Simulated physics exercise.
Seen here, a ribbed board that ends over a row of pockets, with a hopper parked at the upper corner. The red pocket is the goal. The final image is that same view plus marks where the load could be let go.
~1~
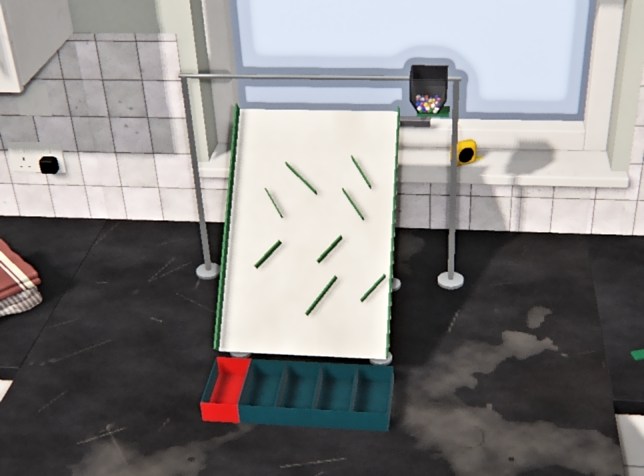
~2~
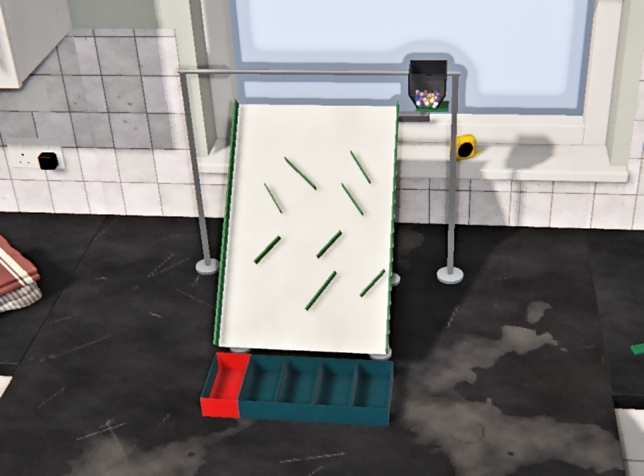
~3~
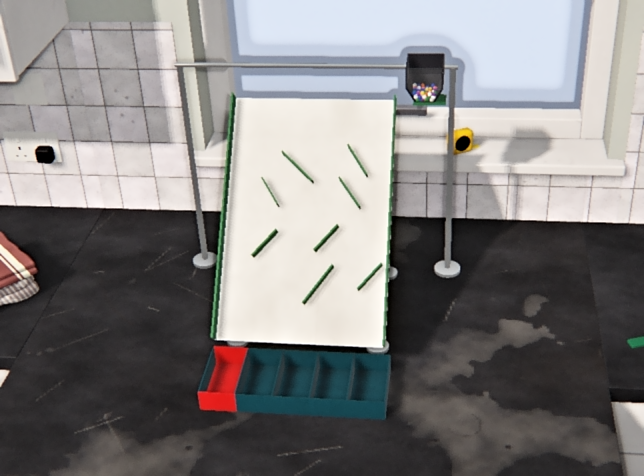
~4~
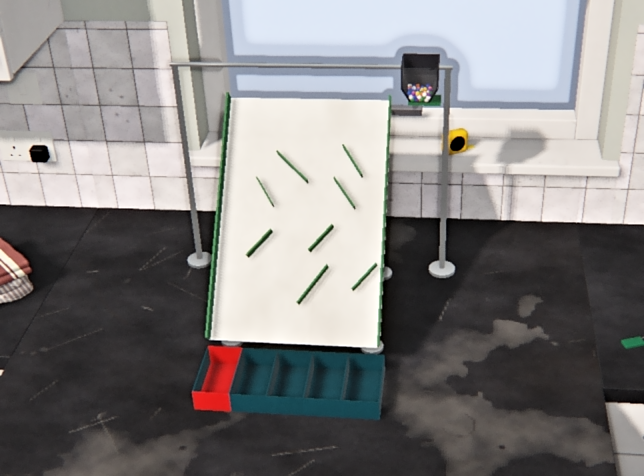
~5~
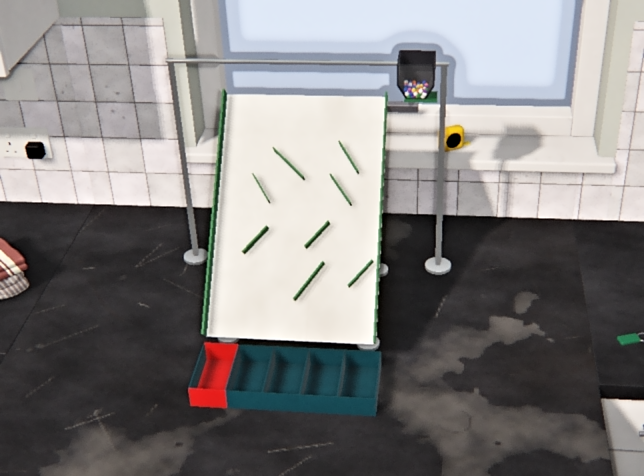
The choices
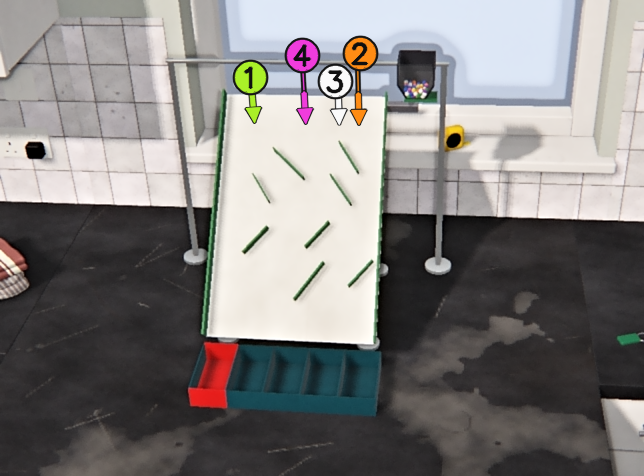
The view drifts slightly, while nothing in the scene visibly moves: a small hopper of colourful beads sits at the upper right of a white board with green ribs, above a row of five pockets, the leftmost red.
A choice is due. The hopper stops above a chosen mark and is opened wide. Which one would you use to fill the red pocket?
1 beats the others.
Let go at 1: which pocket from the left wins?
The first from the left.
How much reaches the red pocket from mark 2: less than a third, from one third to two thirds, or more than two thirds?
Less than a third.
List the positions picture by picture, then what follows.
In the first picture, hopper (429, 104), round plastic beads, door shut.
In the second picture, ribs (284, 157) to (315, 186), (350, 150) to (369, 180), (264, 183) to (280, 210).
In the third picture, ribs (339, 177) to (359, 206), (251, 255) to (276, 229), (313, 250) to (338, 224).
In the fourth picture, ribs (297, 303) to (327, 264), (352, 289) to (376, 263).
In the fifth picture, red pocket (208, 397), number 1 of 5 from the left.
On the marked copy, mark 1 meets the board at (254, 117); mark 2 meets the board at (358, 119); mark 3 meets the board at (339, 118); mark 4 meets the board at (305, 118).
If 1 is chosen, roughly two thirds in the red pocket, roughly a quarter in other pockets, about a tenth outside the box.
If 2 is chosen, just a few in the red pocket, the larger part in other pockets, about a tenth held on the board, about a tenth outside the box.
If 3 is chosen, about a tenth in the red pocket, roughly two thirds in other pockets, just a few held on the board, about a tenth outside the box.
If 4 is chosen, about a tenth in the red pocket, the larger part in other pockets, about a tenth outside the box.
